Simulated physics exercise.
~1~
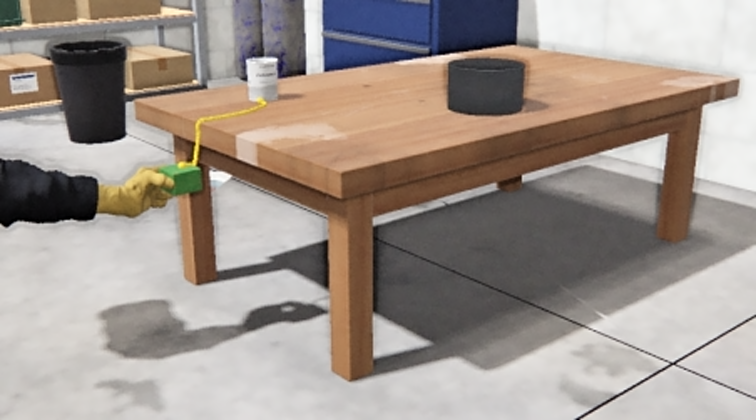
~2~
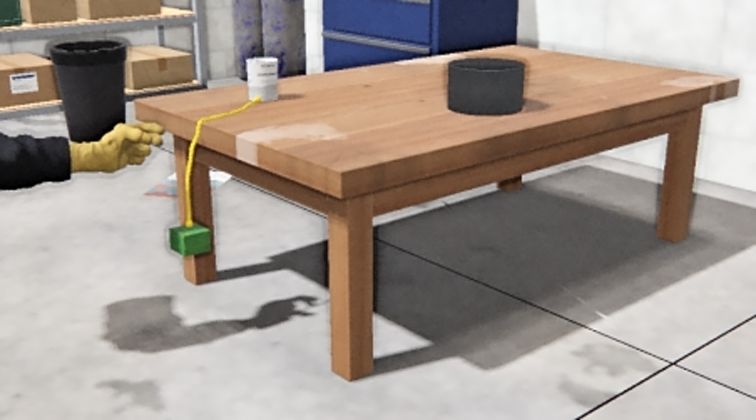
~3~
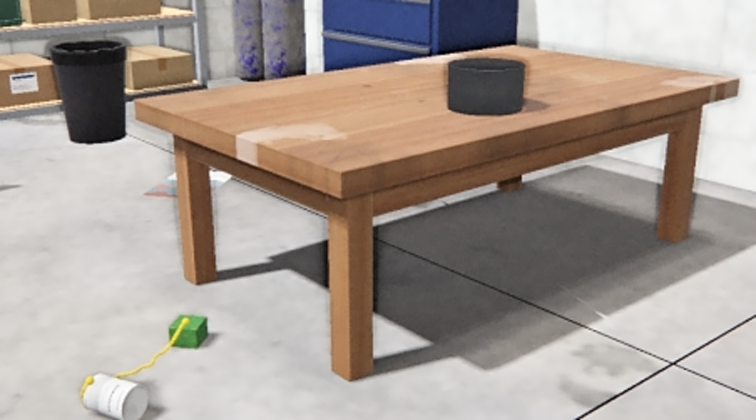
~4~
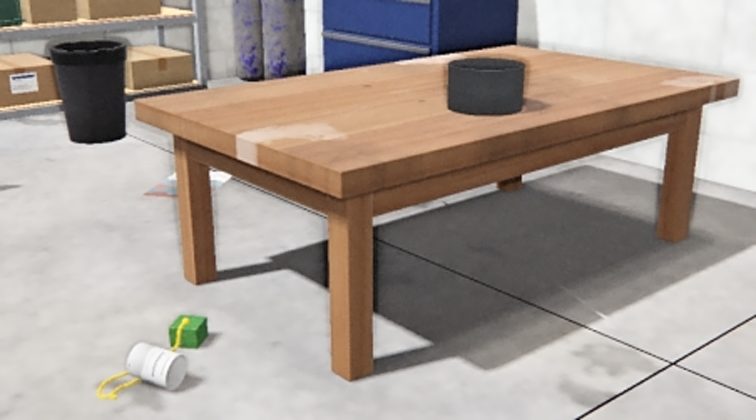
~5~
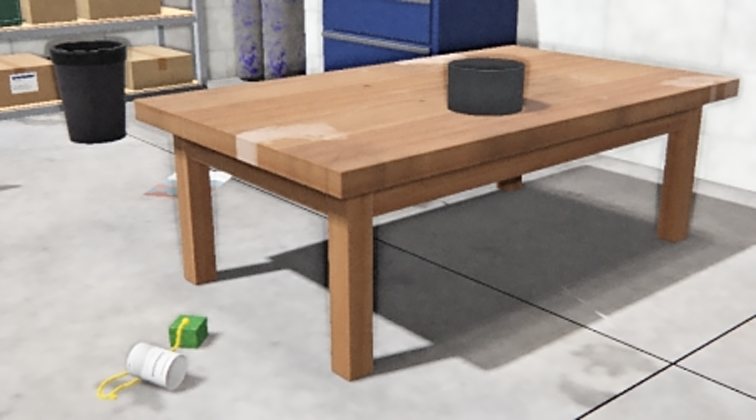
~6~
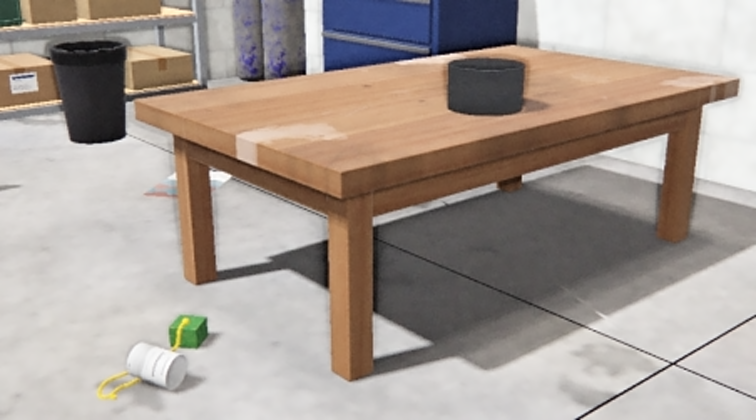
A gloved hand in a yellow glove and dark sleeve holds a green block beside the left end of a wooden workbench, seen from a still, slightly raised view in a storage room. A yellow shoelace runs from the block to a white cup on the tabletop, with a dark pot further right and a blue cabinet behind. The hand lets go and draws back as the block drops beside the table leg. The cup is dragged off and lands on its side on the grey floor near the block. It shifts right, then lies still, while the pot stays put.
